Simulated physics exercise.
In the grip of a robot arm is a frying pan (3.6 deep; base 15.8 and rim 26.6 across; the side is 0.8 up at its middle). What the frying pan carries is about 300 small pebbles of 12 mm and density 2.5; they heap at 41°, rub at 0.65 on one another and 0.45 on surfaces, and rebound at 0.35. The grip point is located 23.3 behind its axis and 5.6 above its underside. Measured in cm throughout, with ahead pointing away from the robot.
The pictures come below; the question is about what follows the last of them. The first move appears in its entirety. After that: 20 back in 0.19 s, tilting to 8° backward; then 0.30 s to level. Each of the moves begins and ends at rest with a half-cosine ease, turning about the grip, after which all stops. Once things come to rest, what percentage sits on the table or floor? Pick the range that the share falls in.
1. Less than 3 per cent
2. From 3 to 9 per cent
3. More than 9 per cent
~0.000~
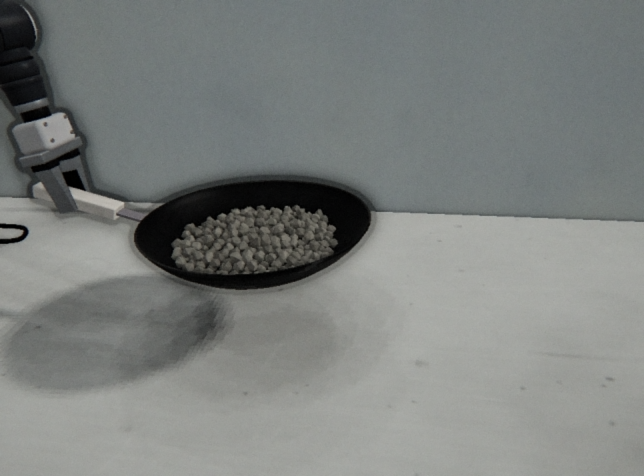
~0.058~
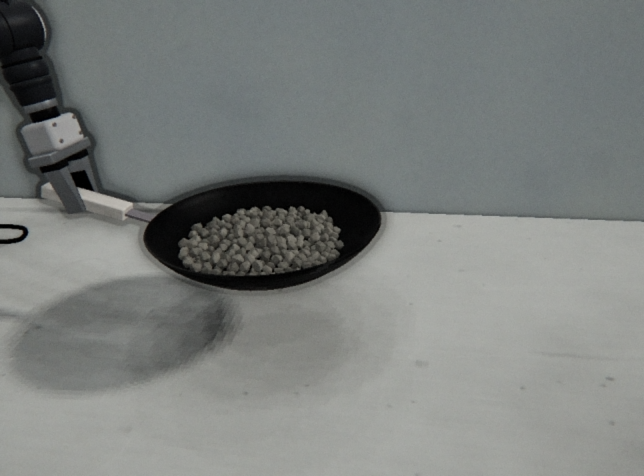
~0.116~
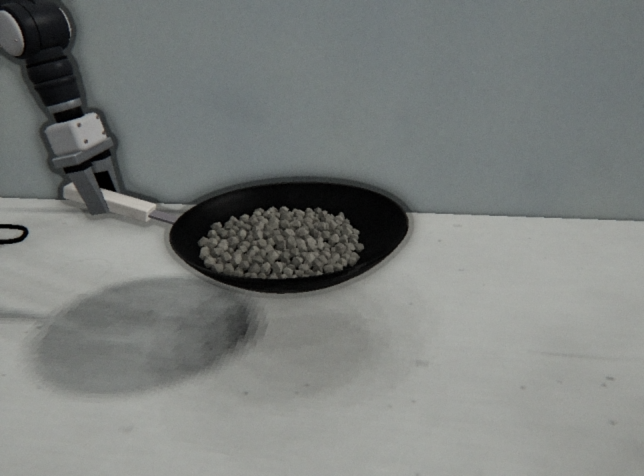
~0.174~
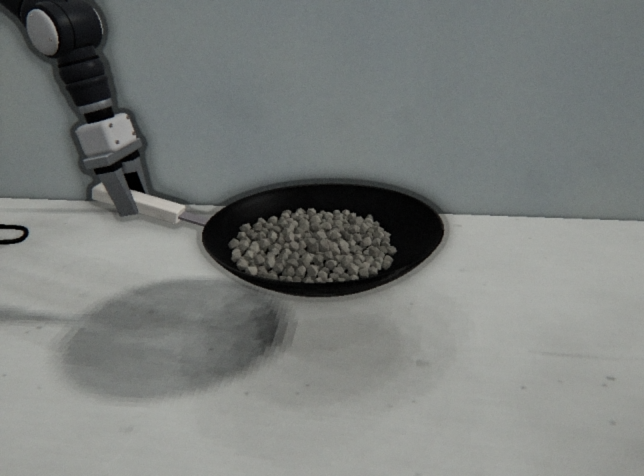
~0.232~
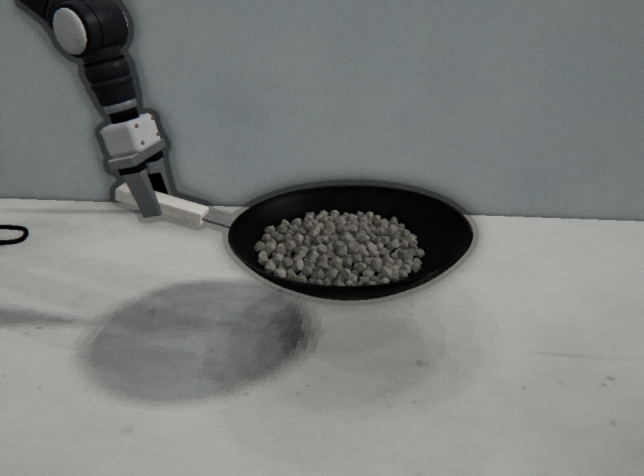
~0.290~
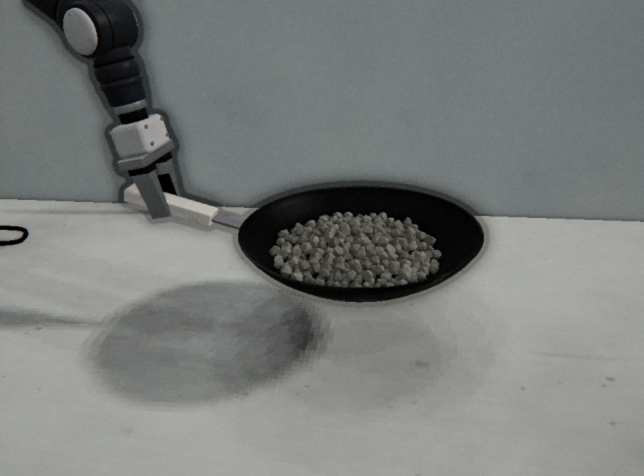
3.
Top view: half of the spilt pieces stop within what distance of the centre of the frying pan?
Close to 28 cm from the centre.
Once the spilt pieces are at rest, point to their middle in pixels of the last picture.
In the last view, it's around (38, 306).
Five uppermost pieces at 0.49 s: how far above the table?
24 cm or so.
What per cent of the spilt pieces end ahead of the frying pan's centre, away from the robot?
Spill share: Approx. 0 %.
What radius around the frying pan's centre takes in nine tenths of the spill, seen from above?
Distance from centre: Approx. 40 cm.
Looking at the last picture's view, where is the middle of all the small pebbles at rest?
Near pixel (132, 228).
After 0.49 s, tilted 8° backward, highest piece 25 above the table; 301 in the frying pan, 2 in flight or on a rim.
After 0.68 s, tilted 2° backward, highest piece 19 above the table; 280 in the frying pan, 23 in flight or on a rim.
After 0.98 s, level, highest piece 17 above the table; 266 in the frying pan, 35 on the table or floor, 2 in flight or on a rim.
After 2.03 s, level, highest piece 17 above the table; 266 in the frying pan, 37 on the table or floor.
At rest, 266 in the frying pan, 37 on the table or floor. That is 12 % on the table or floor.
